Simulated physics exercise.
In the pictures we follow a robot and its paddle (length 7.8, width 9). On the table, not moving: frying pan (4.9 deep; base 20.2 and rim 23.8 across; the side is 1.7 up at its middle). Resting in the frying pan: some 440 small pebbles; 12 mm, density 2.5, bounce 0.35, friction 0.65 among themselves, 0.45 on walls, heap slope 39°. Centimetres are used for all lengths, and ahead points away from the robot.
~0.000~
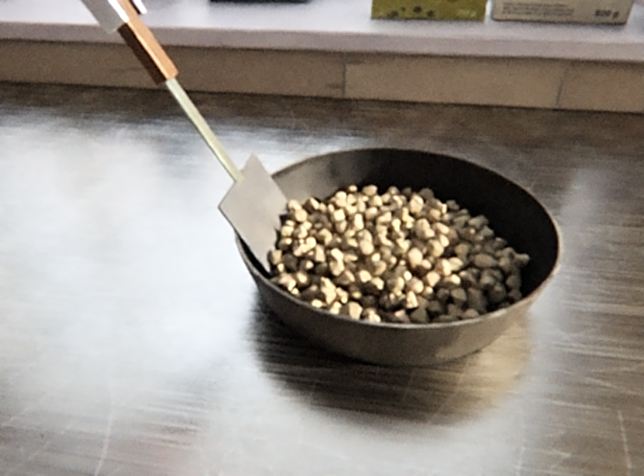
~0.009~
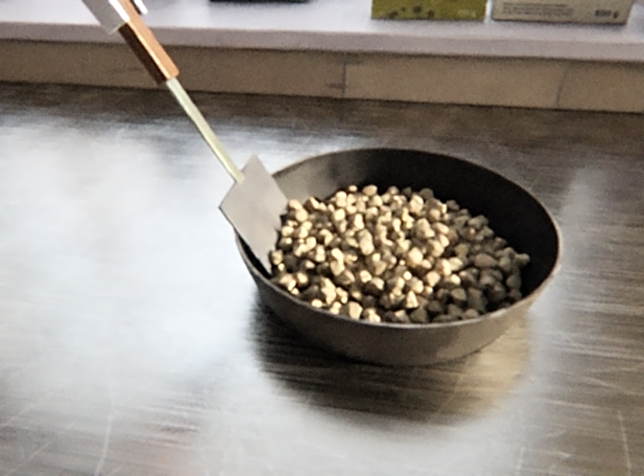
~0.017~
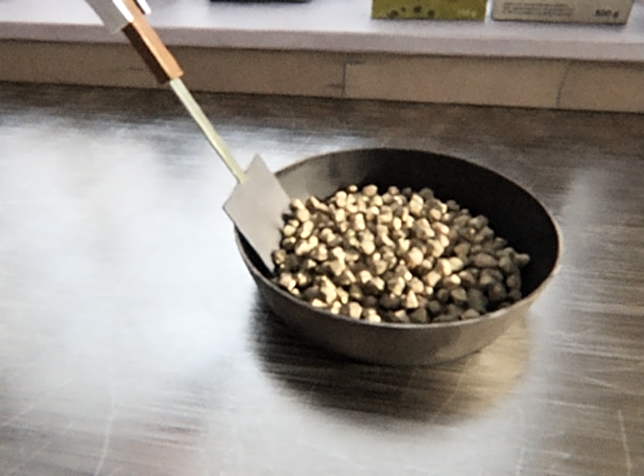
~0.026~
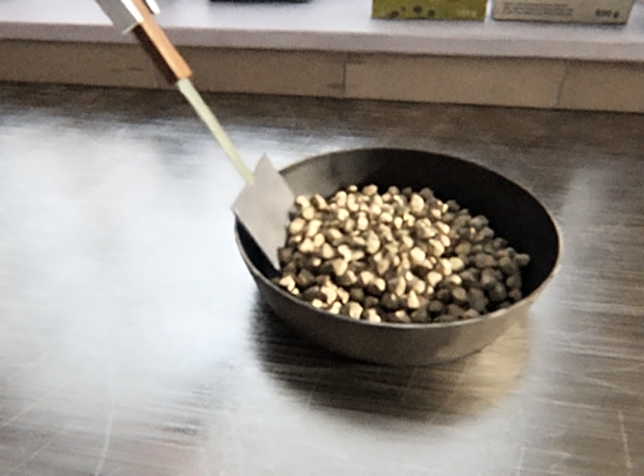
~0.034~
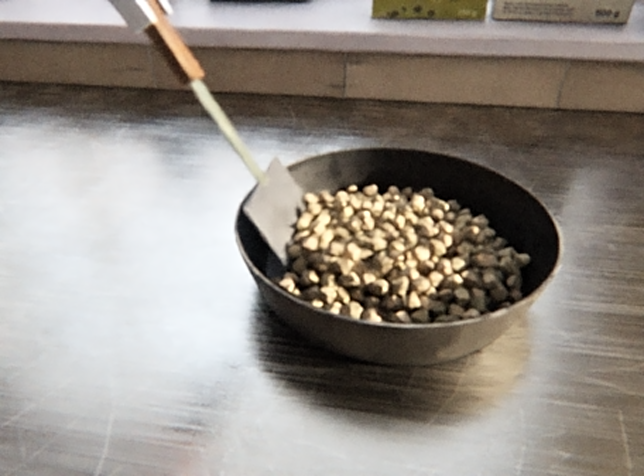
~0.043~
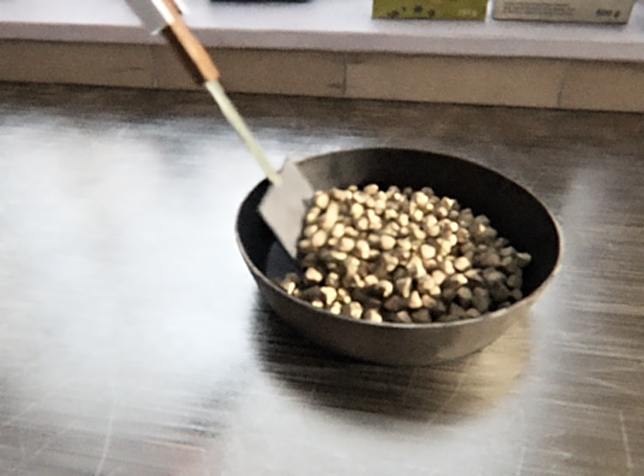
A paddle in a dark frying pan slides slowly right against the heap of small pebbles.
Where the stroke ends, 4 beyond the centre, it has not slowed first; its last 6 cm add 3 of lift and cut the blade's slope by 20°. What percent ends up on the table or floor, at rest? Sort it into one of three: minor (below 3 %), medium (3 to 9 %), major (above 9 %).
Major, above 9 %.
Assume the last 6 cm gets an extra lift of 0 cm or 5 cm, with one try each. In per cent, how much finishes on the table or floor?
Roughly 0 per cent, then 20 per cent.
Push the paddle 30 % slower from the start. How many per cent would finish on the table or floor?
Estimated result: Some 5 %.
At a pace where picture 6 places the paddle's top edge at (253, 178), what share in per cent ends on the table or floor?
0 %.
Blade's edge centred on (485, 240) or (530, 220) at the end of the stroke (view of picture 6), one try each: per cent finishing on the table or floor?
Estimates, in order: 25 % and 45 %.
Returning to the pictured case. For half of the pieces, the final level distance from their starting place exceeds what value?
Somewhere near 3 centimetres, I reckon.
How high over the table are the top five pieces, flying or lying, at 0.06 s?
6 cm or so.
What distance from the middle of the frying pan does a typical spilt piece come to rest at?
About 24 cm out from the centre.
After 0.06 s, sloping 59°, highest piece 6 above the table; 443 in the frying pan.
After 0.08 s, sloping 53°, highest piece 7 above the table; 443 in the frying pan.
After 0.30 s, sloping 40°, highest piece 7 above the table; 364 in the frying pan, 60 on the table or floor, 19 on the blade or in flight.
After 1.35 s, sloping 40°, highest piece 6 above the table; 364 in the frying pan, 79 on the table or floor.
At rest, 364 in the frying pan, 79 on the table or floor. That is 18 % on the table or floor.
